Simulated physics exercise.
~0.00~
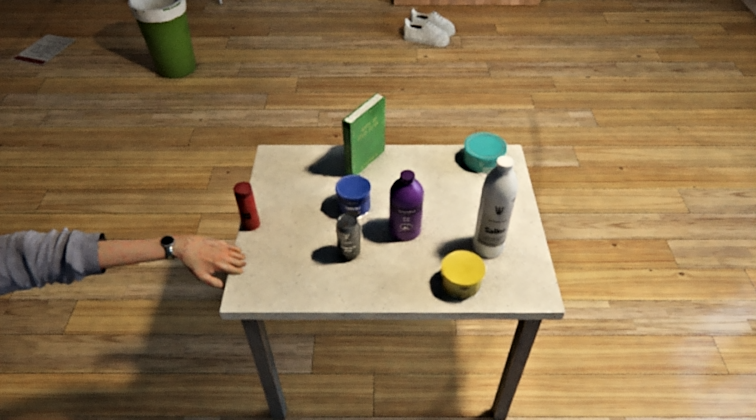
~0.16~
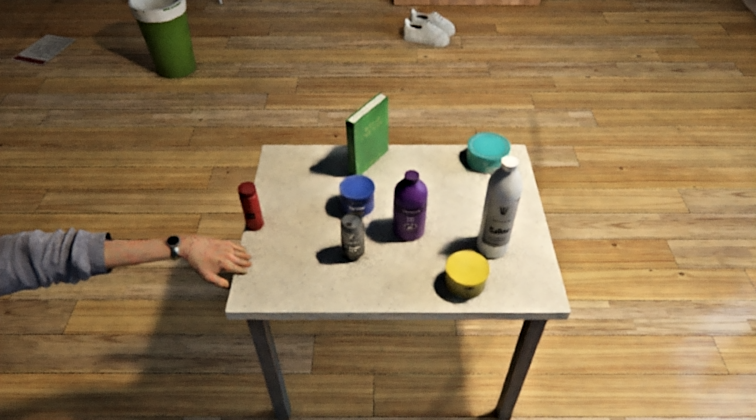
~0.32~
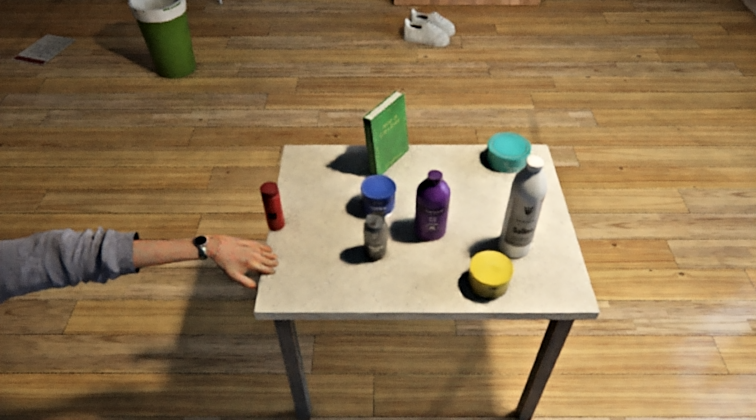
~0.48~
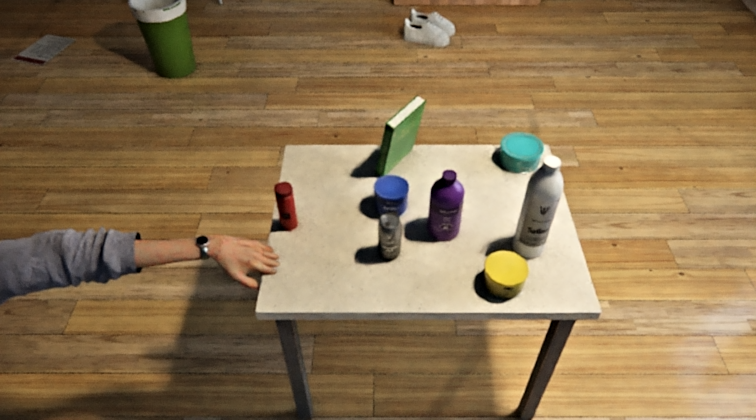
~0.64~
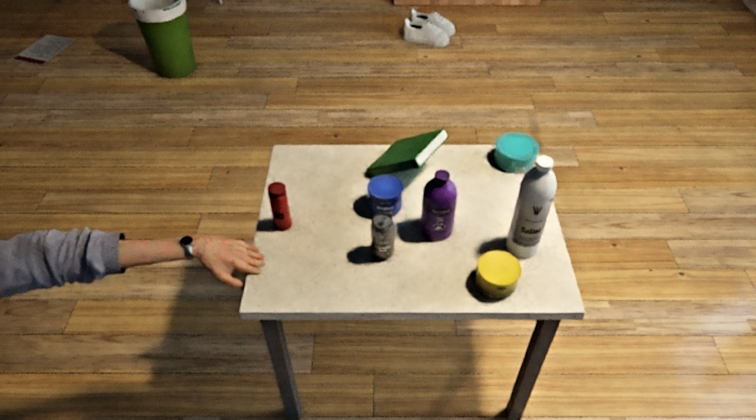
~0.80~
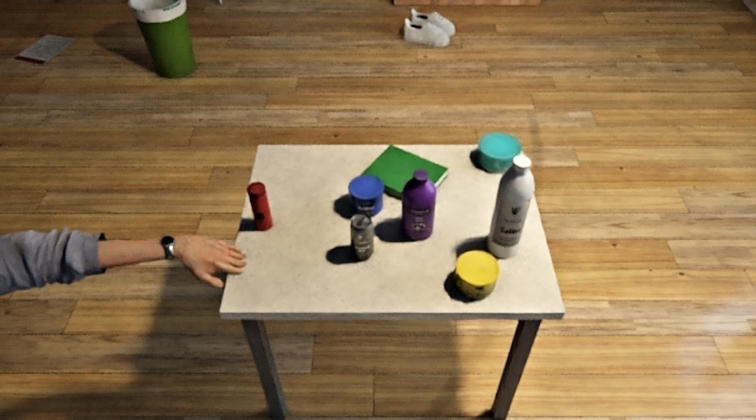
The video shows a hand resting on the left edge of a small table of bottles, tubs and a standing green book as the table slides right, then back left; the book tips over and ends lying flat, while the other items stay upright.
